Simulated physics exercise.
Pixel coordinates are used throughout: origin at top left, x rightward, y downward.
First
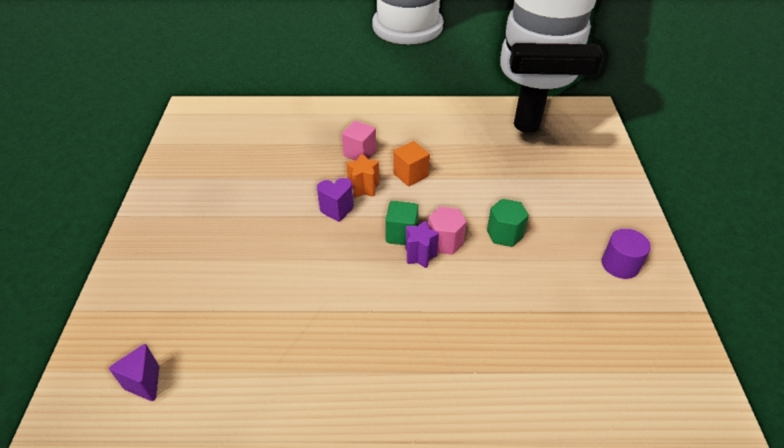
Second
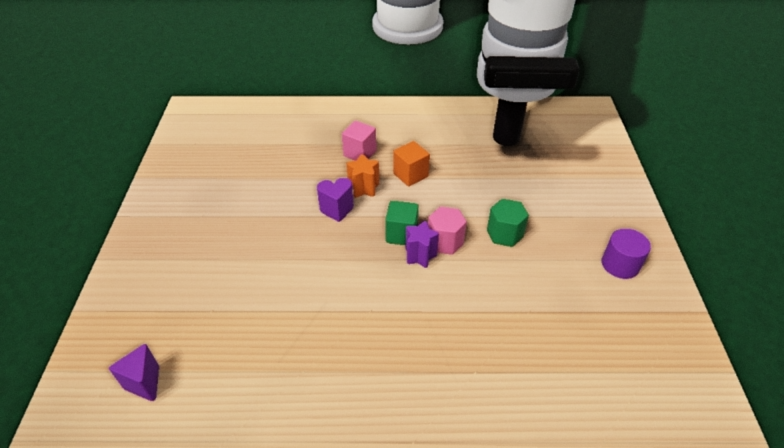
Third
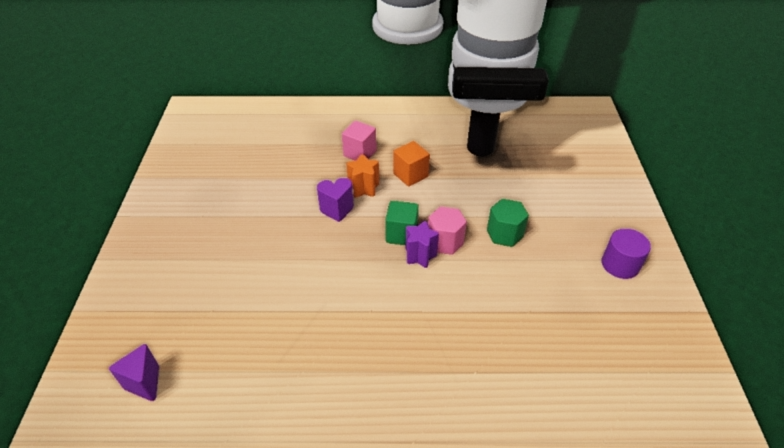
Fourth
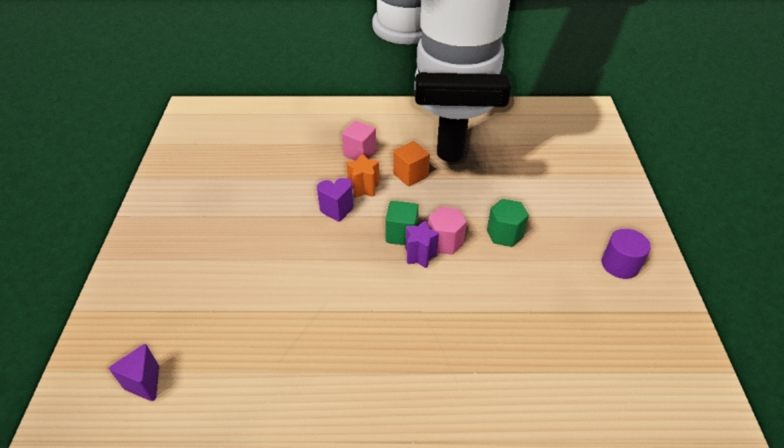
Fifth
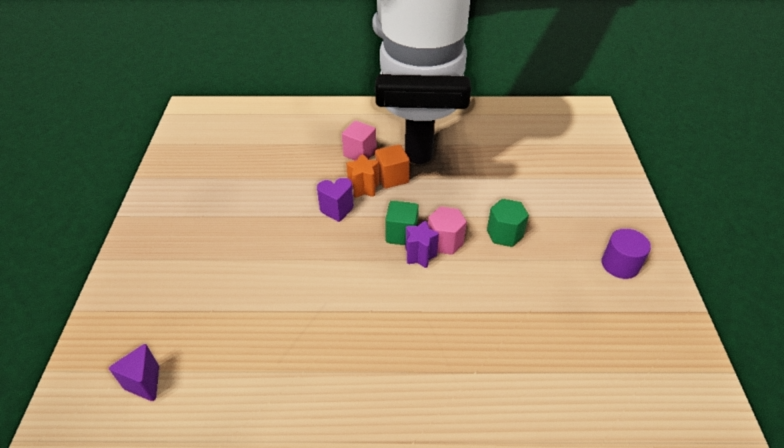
A robot arm with a black stick moved left across the back of a wooden board scattered with colourful blocks, then nudged the orange square block a short way left, up against the orange star.
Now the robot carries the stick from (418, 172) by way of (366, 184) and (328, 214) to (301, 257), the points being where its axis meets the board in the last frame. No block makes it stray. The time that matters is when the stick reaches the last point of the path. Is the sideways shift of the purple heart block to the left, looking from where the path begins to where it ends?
I expect so.
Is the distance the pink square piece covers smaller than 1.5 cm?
The answer is yes.
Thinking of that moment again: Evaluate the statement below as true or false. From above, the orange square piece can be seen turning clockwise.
The claim holds.
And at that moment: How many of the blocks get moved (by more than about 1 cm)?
It looks like three or more blocks will be pushed more than about 1 cm.
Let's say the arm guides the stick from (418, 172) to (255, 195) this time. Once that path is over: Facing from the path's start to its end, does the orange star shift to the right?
Final answer: No.
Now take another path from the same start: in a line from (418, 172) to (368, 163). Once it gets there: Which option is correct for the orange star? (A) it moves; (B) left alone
My answer is option A.
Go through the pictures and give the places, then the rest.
The first frame shows tip of the stick (527, 125), middles of tops, purple heart block (335, 187), pink square piece (359, 130), orange star (363, 165), orange square piece (412, 152).
The second frame shows stick (506, 138), nothing pushed.
The third frame shows stick (481, 148), nothing pushed.
The fourth frame shows stick (450, 154), nothing pushed.
The fifth frame shows stick (419, 155), purple heart block (335, 187), pink square piece (359, 130), orange star (363, 165), orange square piece (392, 155).
On the path given first. One third of the way, stick (364, 168); purple heart block (328, 190), turned 15° anticlockwise; orange star (310, 174), turned 50° anticlockwise; orange square piece (335, 162), turned 25° clockwise.
Two thirds of the way, stick (326, 199); purple heart block (307, 213); orange star (293, 178), turned 75° anticlockwise; orange square piece (316, 164), turned 50° clockwise.
At the end, stick (298, 240); purple heart block (268, 251), turned 35° clockwise; pink square piece unmoved; orange star (293, 178), turned 75° anticlockwise; orange square piece (316, 164), turned 50° clockwise.
